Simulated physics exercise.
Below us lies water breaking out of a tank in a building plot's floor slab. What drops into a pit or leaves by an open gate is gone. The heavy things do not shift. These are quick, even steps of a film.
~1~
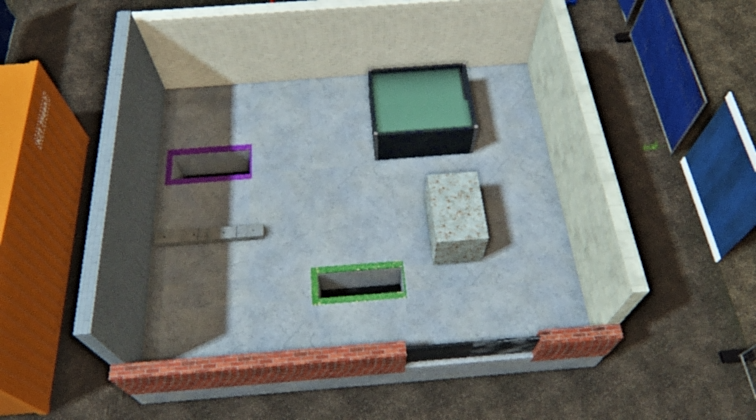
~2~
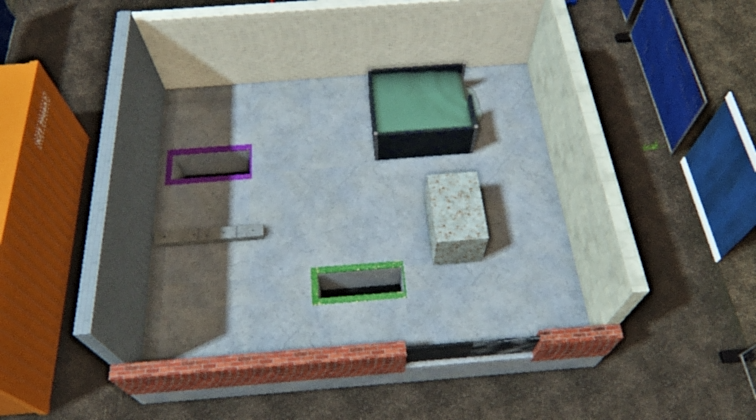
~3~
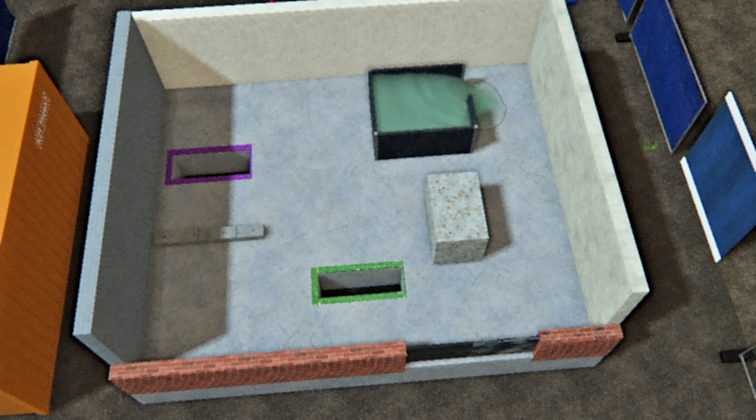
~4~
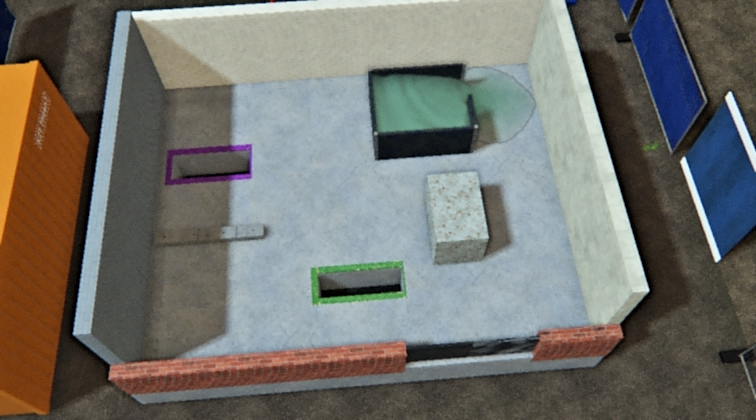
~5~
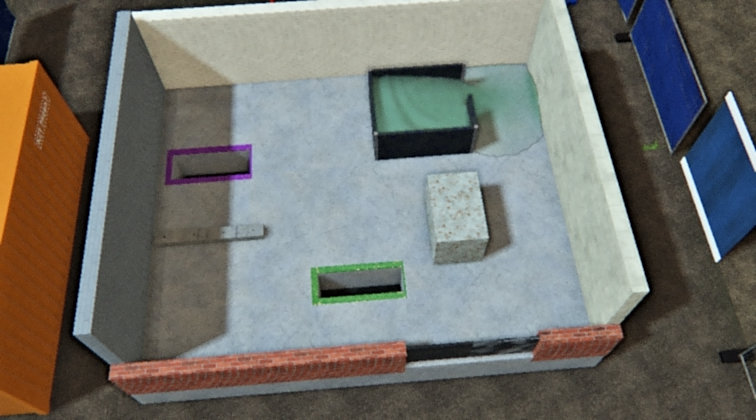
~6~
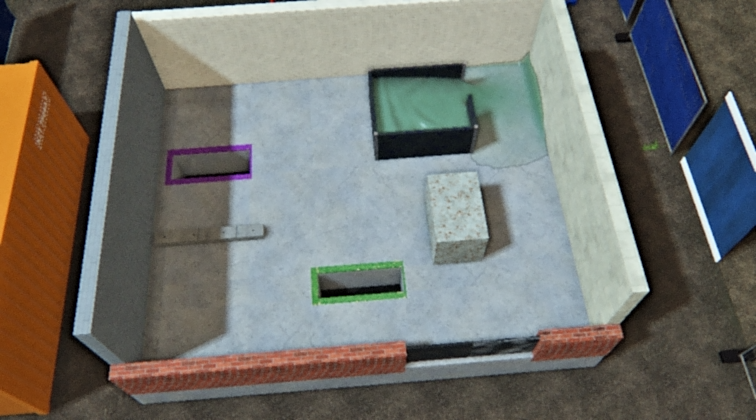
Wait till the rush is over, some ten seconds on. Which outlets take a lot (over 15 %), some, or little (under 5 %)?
In the end: The gate takes not even 5 %; the purple pit takes between 5 and 15 %; the green pit takes between 5 and 15 %.
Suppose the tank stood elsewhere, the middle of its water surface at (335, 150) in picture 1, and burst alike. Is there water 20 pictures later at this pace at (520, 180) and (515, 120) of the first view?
One after the other: Flooded, covered.
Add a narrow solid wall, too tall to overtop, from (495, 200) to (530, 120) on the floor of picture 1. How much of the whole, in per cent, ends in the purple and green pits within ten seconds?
Parts in a hundred: Purple 25, green 0.
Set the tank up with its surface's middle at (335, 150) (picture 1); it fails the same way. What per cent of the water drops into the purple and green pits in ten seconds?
Roughly, in per cent: Purple 2, green 6.
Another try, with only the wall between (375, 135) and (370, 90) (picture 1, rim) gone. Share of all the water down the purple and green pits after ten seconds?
Parts in a hundred: Purple 60, green 2.
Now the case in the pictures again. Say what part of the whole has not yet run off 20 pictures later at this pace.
About 100 per cent.
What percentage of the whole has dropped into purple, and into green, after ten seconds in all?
Near 10 and 8 in a hundred.
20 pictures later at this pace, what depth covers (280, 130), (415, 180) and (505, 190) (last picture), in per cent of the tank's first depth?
About 0, 2 and 8 per cent.
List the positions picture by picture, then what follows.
The tank at (421, 101) is whole and still, in the first picture.
Water pours out at (463, 97) and has run to a hidden place, in the second picture.
The front is at (502, 113), out from the gap at (463, 99), in the third picture.
Water pours out at (463, 99) and has run to (527, 95), in the fourth picture.
The front is at (527, 70), out from the gap at (463, 99), in the fifth picture.
The front is at (546, 151), out from the gap at (463, 99), in the sixth picture.
A moment on, water covers 10 % of the floor; the gate 0 %, the purple pit 0 %, the green pit 0 %.
Next, water covers 20 % of the floor; the gate 0 %, the purple pit 0 %, the green pit 0 %.
Then, water covers 35 % of the floor; the gate 0 %, the purple pit 0 %, the green pit 0 %.
Later, water covers 65 % of the floor; the gate 0 %, the purple pit 1 %, the green pit 2 %.
In the end, water covers 85 % of the floor; the gate 0 %, the purple pit 9 %, the green pit 8 %.
